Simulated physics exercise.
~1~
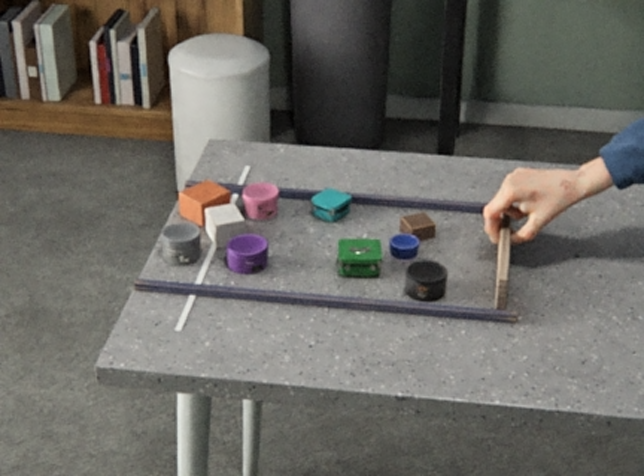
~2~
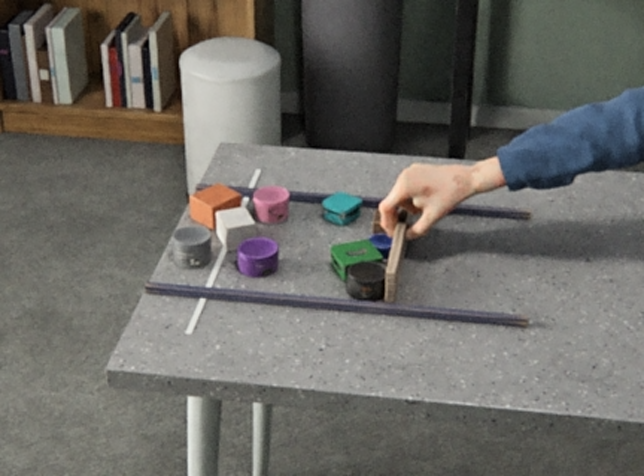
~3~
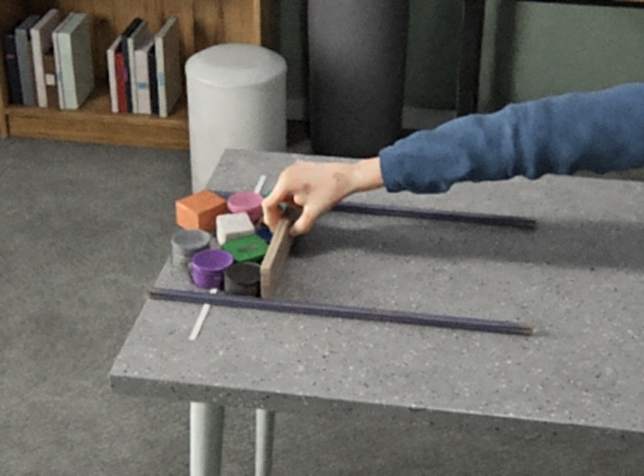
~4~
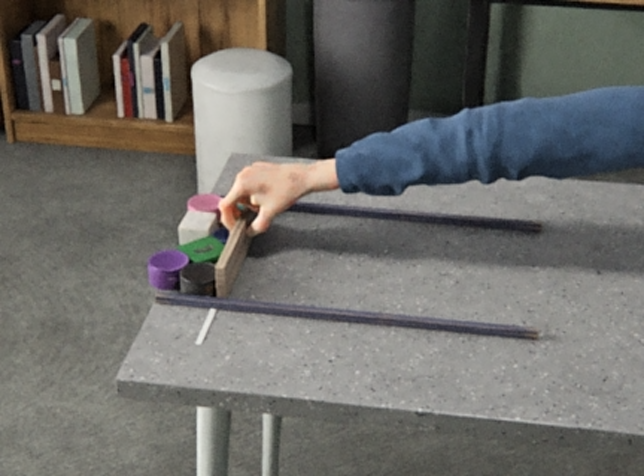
A hand slides a board leftward between two rails, pushing small objects toward the table's edge.
